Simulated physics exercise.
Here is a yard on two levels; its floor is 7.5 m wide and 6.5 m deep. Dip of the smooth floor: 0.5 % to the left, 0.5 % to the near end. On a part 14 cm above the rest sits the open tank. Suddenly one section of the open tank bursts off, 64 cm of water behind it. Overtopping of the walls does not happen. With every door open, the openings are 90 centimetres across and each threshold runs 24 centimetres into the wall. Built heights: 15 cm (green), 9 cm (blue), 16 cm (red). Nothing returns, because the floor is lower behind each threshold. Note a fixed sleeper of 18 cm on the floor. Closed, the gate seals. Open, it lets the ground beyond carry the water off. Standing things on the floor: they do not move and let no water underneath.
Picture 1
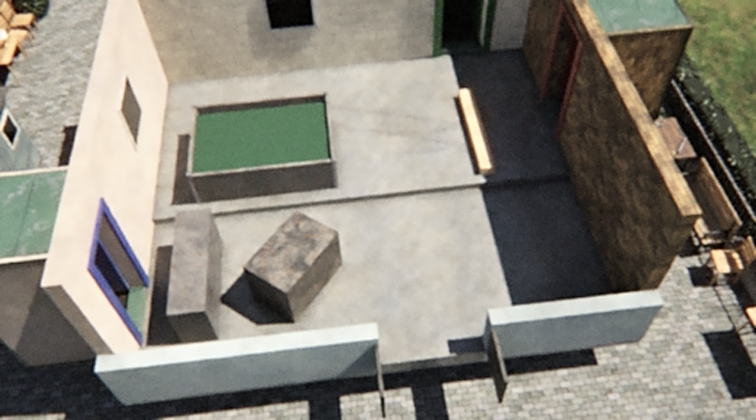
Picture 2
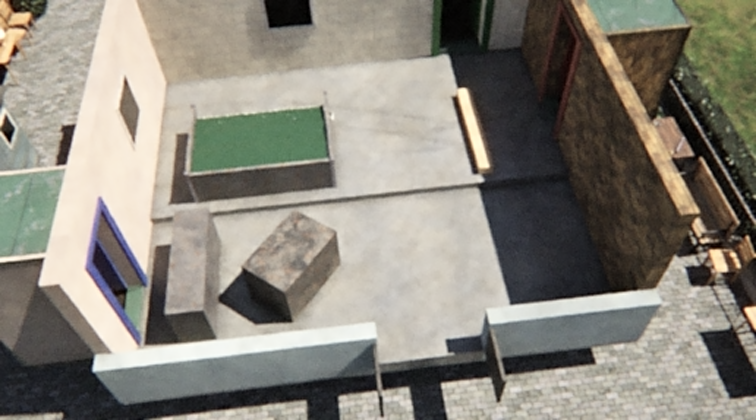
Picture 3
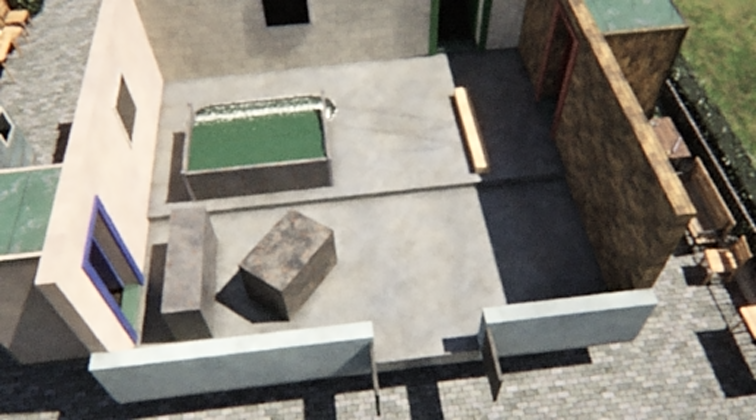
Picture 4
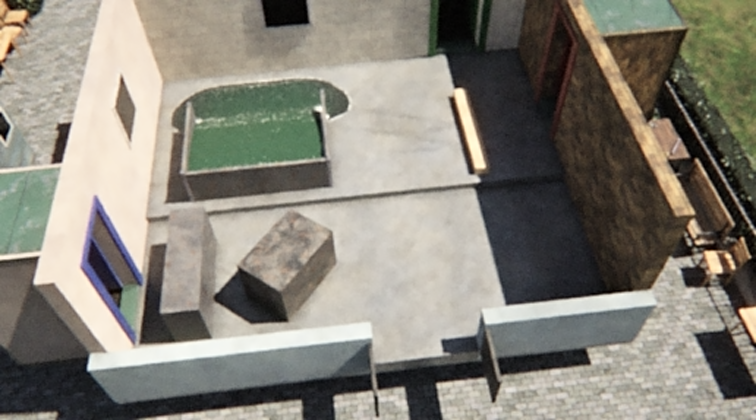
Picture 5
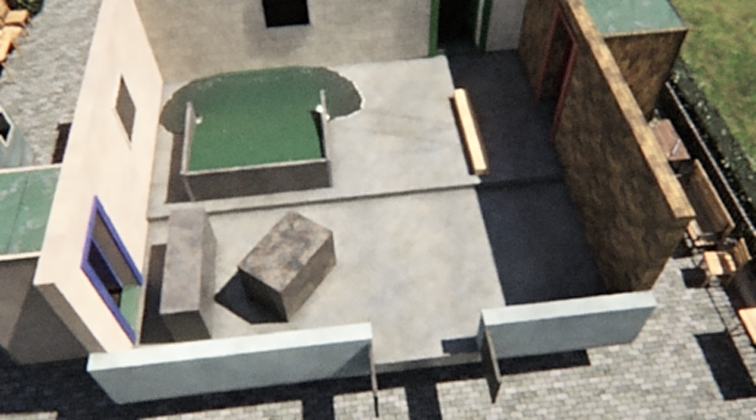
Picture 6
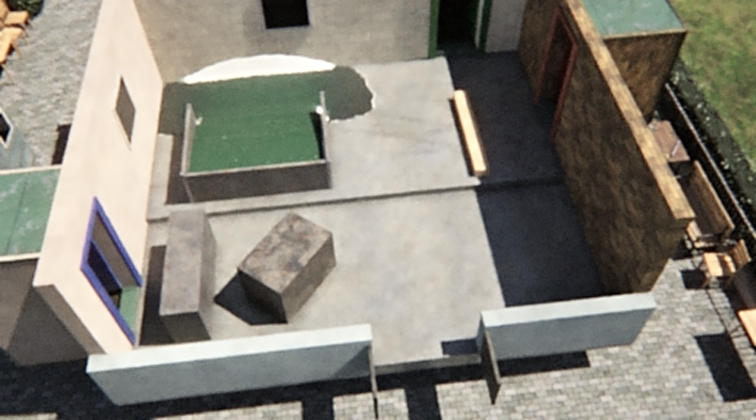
The video shows a walled yard with an open tank of still green water; then water bursts out on the tank's far side, foaming, and spreads across the pale floor behind and beside it while the blocks stay still.
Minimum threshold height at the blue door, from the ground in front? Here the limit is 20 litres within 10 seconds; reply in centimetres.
I would say 6.5 cm.
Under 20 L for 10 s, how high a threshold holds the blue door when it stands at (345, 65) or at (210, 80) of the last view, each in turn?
Roughly 17 cm for the first and 32 cm for the second.
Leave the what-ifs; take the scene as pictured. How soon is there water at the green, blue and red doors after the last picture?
Green 1.1 s, blue 2.4 s, red 2.4 s.
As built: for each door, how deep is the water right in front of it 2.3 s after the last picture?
Lab note, cm: Green 6; blue 0; red 4.
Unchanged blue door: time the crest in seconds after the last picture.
I'd guess close to 2.8 seconds.
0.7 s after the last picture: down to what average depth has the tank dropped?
The mean depth is roughly 27 cm.
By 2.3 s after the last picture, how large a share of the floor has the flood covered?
About 40 per cent.
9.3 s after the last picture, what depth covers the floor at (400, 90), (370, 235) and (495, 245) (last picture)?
That's 5, 5 and 7 cm, in the order given.
Then, 0.7 s after the last picture water covers 15 % of the floor, deepest (49 cm) near (163, 83); it has not reached the blue door.
Then, 2.3 s after the last picture water covers 40 % of the floor, deepest (28 cm) near (163, 83); it has not reached the blue door.
Then, 9.3 s after the last picture water covers 95 % of the floor, deepest (10 cm) near (612, 322); 8 cm at the blue door, 5 litres in over its 9 cm threshold.
At the blue door as built, the water peaked near 10 cm, 2.9 s after the last picture.
With a threshold of 5.5 cm, 33 litres would have come in within the 10 s; with 8 cm, 10 litres. So under 20 litres takes about 6.5 cm.
